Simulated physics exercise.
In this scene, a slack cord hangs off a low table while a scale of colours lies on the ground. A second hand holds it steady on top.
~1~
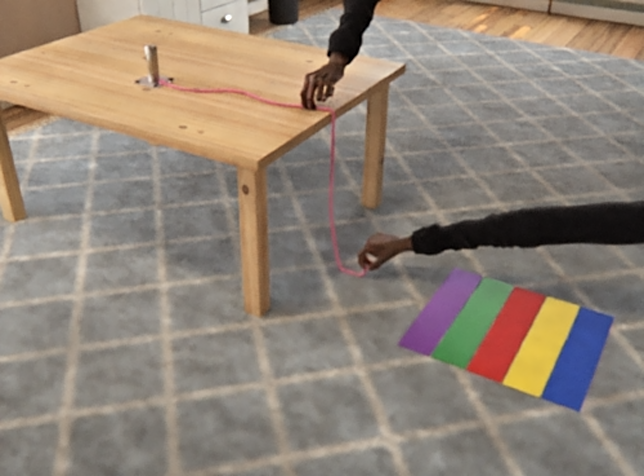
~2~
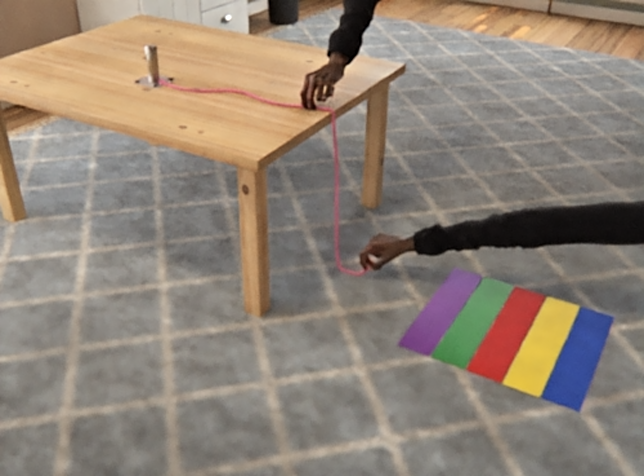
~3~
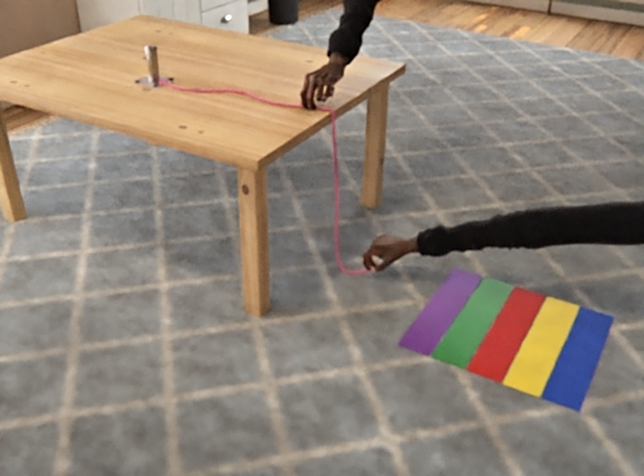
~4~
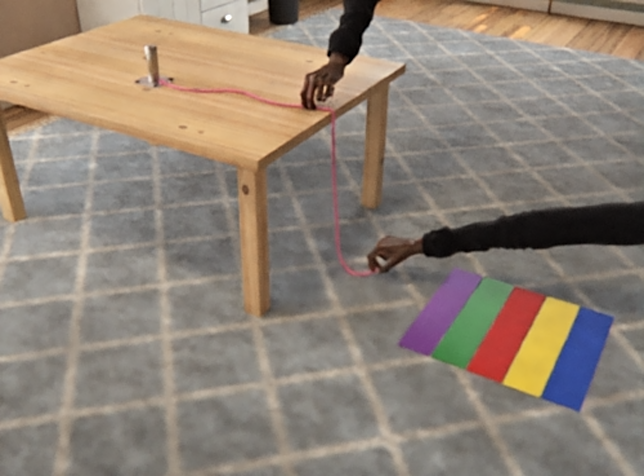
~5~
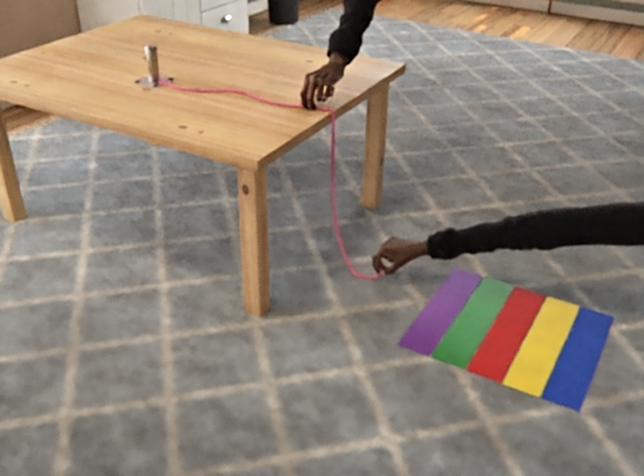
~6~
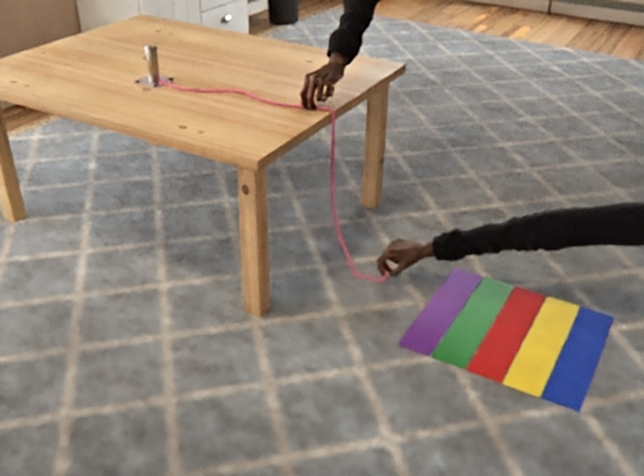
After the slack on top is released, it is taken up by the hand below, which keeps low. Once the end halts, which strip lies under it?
The green strip lies under it.
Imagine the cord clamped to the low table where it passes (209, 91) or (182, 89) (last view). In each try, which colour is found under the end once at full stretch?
In order, green and green.
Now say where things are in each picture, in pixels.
End (367, 267); purple (424, 335); green (458, 347); red (493, 359); yellow (529, 372); blue (568, 386), in the first frame.
End (369, 267); cord through (181, 89) (242, 92) (298, 106) (335, 143) (337, 202) (338, 259), in the second frame.
End (372, 269), in the third frame.
End (376, 270); cord through (181, 89) (242, 92) (298, 106) (333, 142) (335, 201) (341, 260), in the fourth frame.
End (382, 272), in the fifth frame.
End (386, 273); cord through (181, 89) (242, 92) (298, 106) (333, 142) (333, 201) (350, 260), in the sixth frame.
Soon after, end near (428, 287); short of the strips.
Then, end near (460, 297); over purple.
At full stretch, end near (480, 304); over green. It halts on the green strip.
